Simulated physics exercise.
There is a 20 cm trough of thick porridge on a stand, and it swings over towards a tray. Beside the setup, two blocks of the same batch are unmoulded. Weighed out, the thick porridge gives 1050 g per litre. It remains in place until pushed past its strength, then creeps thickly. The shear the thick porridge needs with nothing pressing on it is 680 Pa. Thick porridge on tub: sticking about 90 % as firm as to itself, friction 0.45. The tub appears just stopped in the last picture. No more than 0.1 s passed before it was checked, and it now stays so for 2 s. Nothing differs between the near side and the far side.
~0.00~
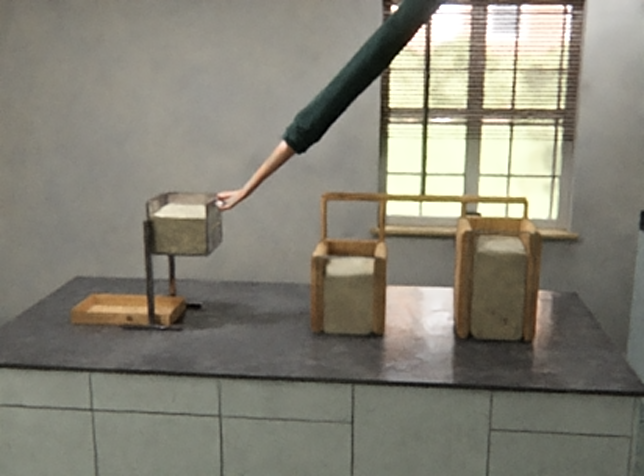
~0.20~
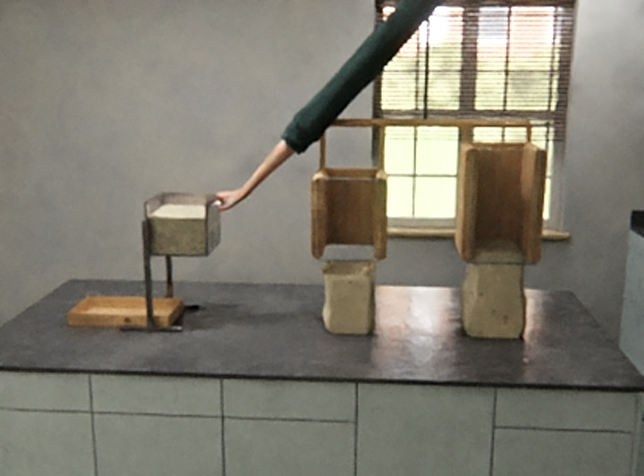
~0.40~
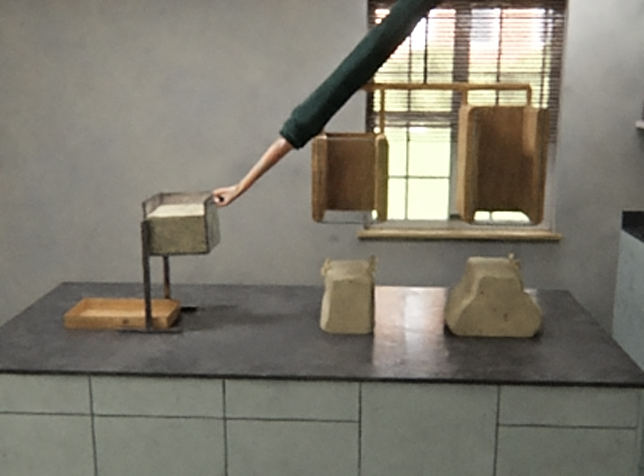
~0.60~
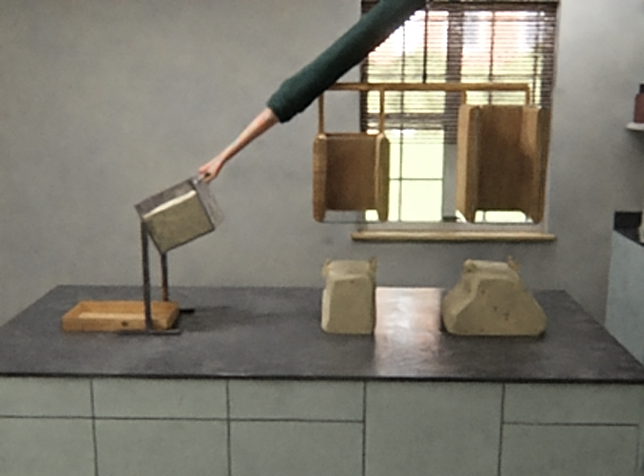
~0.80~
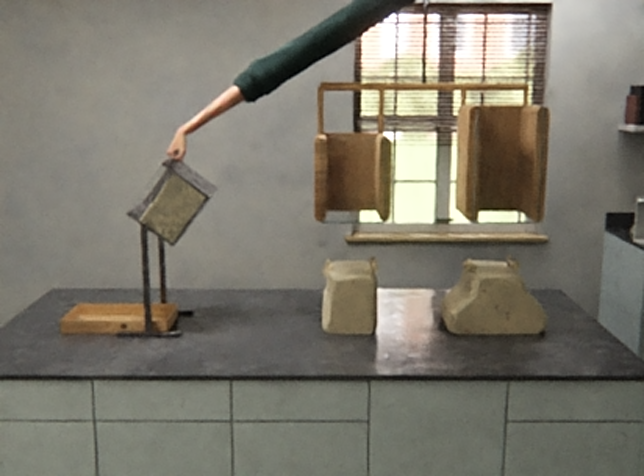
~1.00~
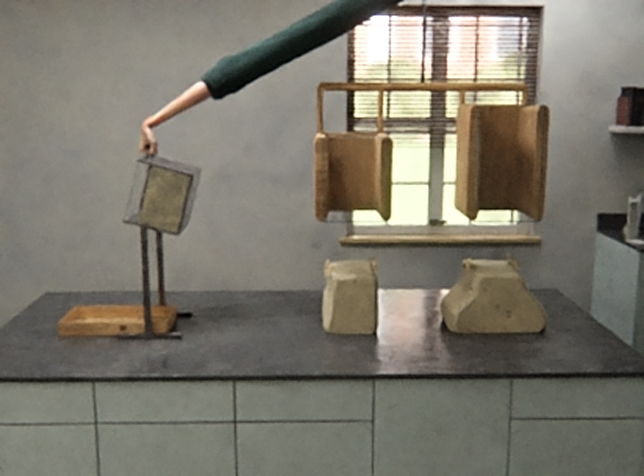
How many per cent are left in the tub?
About 100 %.
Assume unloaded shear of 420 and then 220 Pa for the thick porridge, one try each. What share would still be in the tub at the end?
You'd see 100 percent the first time and 75 percent the second.
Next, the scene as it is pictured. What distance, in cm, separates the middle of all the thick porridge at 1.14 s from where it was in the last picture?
Something like 0 cm, I'd say.
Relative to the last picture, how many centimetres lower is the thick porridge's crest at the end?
Roughly 0 cm.
After 1.14 s, the tub is at 75 degrees and holds 100 %.
After 1.31 s, the tub is at 75 degrees and holds 100 %.
After 1.48 s, the tub is at 75 degrees and holds 100 %.
After 1.65 s, the tub is at 75 degrees and holds 100 %.
After 3.00 s, at the end, the tub is at 75 degrees and holds 100 %.
